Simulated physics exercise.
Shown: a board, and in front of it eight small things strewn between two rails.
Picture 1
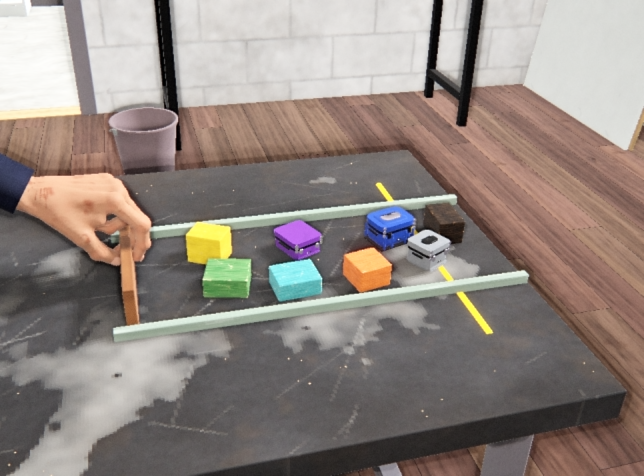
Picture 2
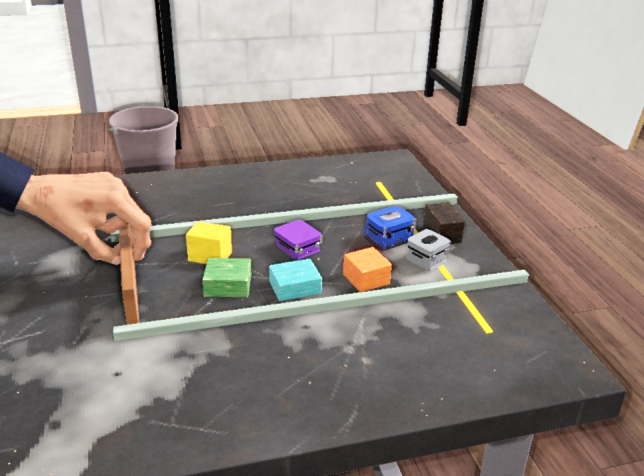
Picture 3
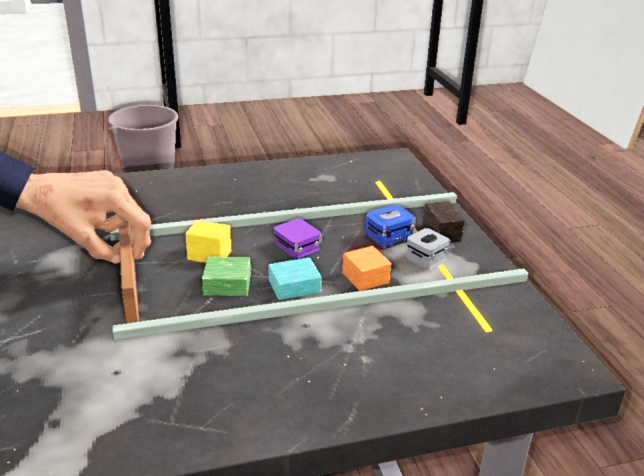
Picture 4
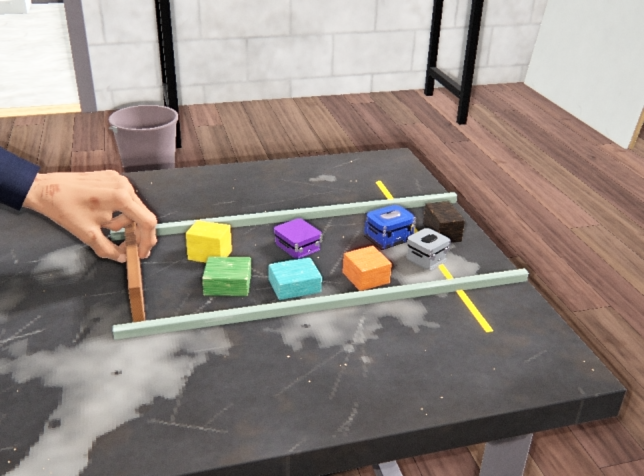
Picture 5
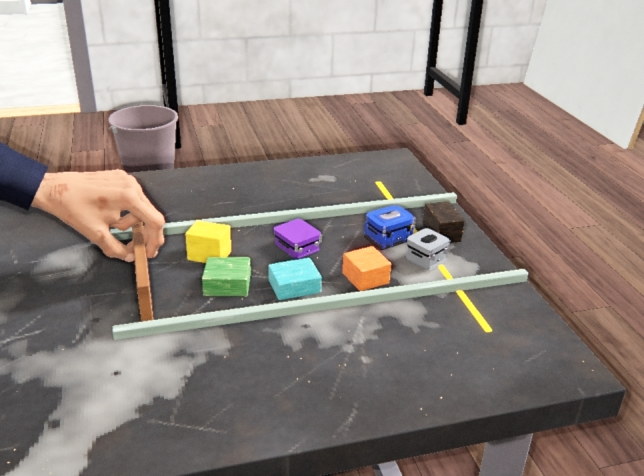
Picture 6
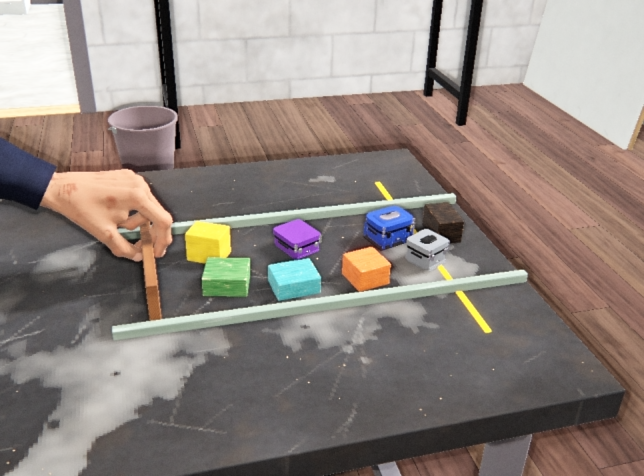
A hand in a dark sleeve holds an upright brown board at the left end of two pale green rails on a dark, stained tabletop, seen from above at an angle in a wood-floored room. Between the rails sit yellow, green and cyan blocks, a purple case, an orange block, blue and grey cases, and a black block near a yellow tape line. The hand slides the board slightly right, while the objects and camera stay still.
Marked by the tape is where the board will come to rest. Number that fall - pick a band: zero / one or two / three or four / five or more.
Band: Three or four.
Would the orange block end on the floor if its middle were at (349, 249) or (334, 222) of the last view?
The orange block stays put at the first spot and stays put at the second.
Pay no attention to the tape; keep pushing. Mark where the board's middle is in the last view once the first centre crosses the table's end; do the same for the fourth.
I'd put the first at about (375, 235) and the next at about (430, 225).
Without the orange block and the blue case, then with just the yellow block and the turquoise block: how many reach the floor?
The number is 1 for the first case and 1 for the second.
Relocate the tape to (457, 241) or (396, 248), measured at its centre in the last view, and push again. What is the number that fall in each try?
Respectively 6 and 1.
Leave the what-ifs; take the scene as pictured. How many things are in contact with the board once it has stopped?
It touches 2.
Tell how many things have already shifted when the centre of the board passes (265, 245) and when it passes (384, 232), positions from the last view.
At the first point the count is 5, at the second it's 8.
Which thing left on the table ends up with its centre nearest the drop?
Foremost: The grey case.
A little later, none off yet; black block at rest near (443, 223); grey case at rest near (427, 250); blue case at rest near (389, 227).
Next, none off yet; black block at rest near (443, 223); grey case shifted about its own width near (443, 247); blue case shifted a little near (403, 227).
Later still, none off yet; black block tilted a little near (494, 221); grey case shifted about its own width near (464, 239); blue case shifted well along near (461, 220).
When it is over, the number that fall off is three or four; down, orange block, blue case and black block.
